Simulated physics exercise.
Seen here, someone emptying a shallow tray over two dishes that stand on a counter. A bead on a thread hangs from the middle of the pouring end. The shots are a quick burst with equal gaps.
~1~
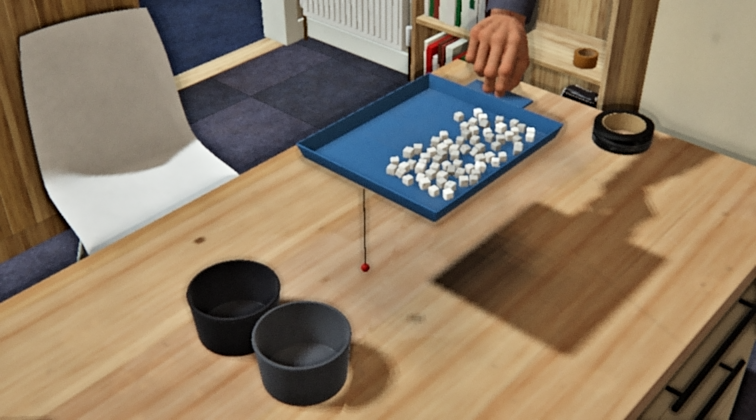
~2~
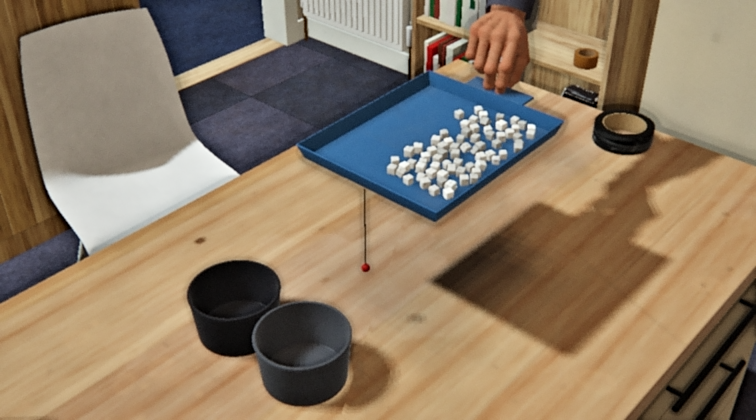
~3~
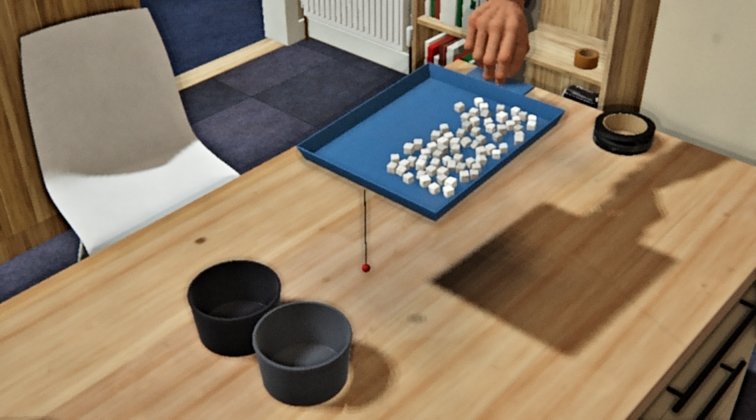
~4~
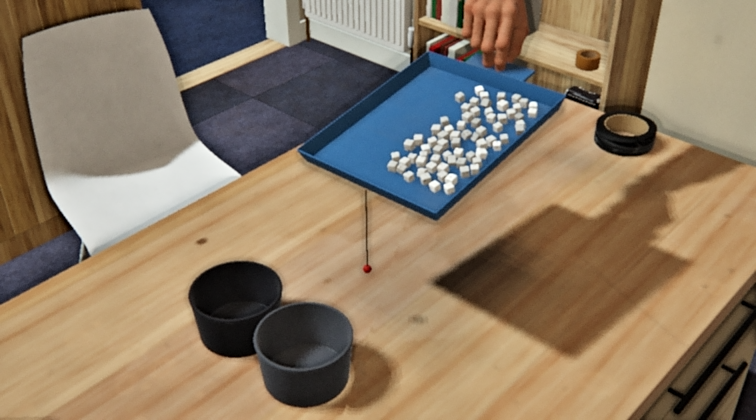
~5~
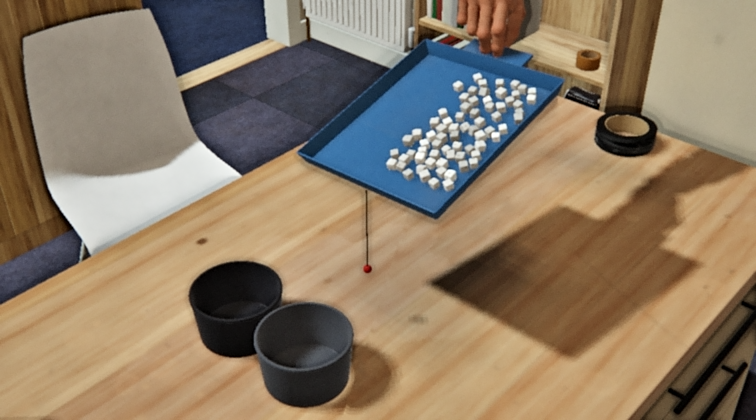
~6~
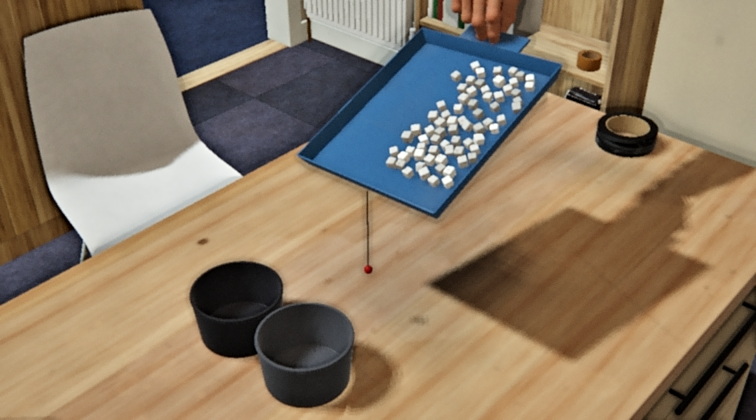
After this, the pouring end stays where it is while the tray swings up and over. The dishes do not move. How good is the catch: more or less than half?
In the dishes lies under half of it.
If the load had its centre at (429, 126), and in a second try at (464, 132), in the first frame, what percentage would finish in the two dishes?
Roughly 20 per cent, and 20 per cent.
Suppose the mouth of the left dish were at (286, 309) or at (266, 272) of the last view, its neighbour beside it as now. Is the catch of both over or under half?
The first try: Under half. The second: Above a half.
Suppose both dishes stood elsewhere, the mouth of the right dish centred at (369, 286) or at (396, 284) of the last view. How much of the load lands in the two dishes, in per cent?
Roughly 40 per cent, and 20 per cent.
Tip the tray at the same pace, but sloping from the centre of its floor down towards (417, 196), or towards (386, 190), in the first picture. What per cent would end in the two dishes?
Near 0 % and 10 %.
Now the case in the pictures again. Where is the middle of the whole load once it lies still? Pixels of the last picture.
At about (308, 319).
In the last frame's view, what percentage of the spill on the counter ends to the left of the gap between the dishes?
It comes to 20 per cent or so.
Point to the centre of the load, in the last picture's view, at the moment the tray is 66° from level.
At about (362, 176).
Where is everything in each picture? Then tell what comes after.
In the first picture, corners of the pouring end (304, 143) and (435, 207), level; middle of the load (455, 156), sugar cubes; left dish (201, 328); right dish (268, 376); bead on its thread (365, 268).
In the second picture, corners of the pouring end (304, 144) and (435, 207), level; middle of the load (455, 154).
In the third picture, corners of the pouring end (304, 145) and (435, 207), tipped barely, lowest at the left corner; middle of the load (456, 150).
In the fourth picture, corners of the pouring end (304, 148) and (435, 207), tipped a little, lowest at the left corner; middle of the load (456, 143).
In the fifth picture, corners of the pouring end (304, 150) and (433, 207), tipped clearly, lowest at the left corner; middle of the load (465, 127).
In the sixth picture, corners of the pouring end (304, 153) and (433, 207), tipped clearly, lowest at the left corner; middle of the load (463, 121); left dish (204, 329); right dish (271, 378).
Just after the last frame, tray tipped steeply; almost all on the tray; about a tenth in the air.
A moment on, tray tipped past a quarter turn; about a tenth on the tray; about a tenth in the right dish; about a tenth in the left dish; roughly half outside both; roughly a quarter in the air.
Further on, tray tipped past a quarter turn; about a tenth in the right dish; about a tenth in the left dish; the larger part outside both.
When it is over, tray tipped past a quarter turn; about a tenth in the right dish; about a tenth in the left dish; the larger part outside both.
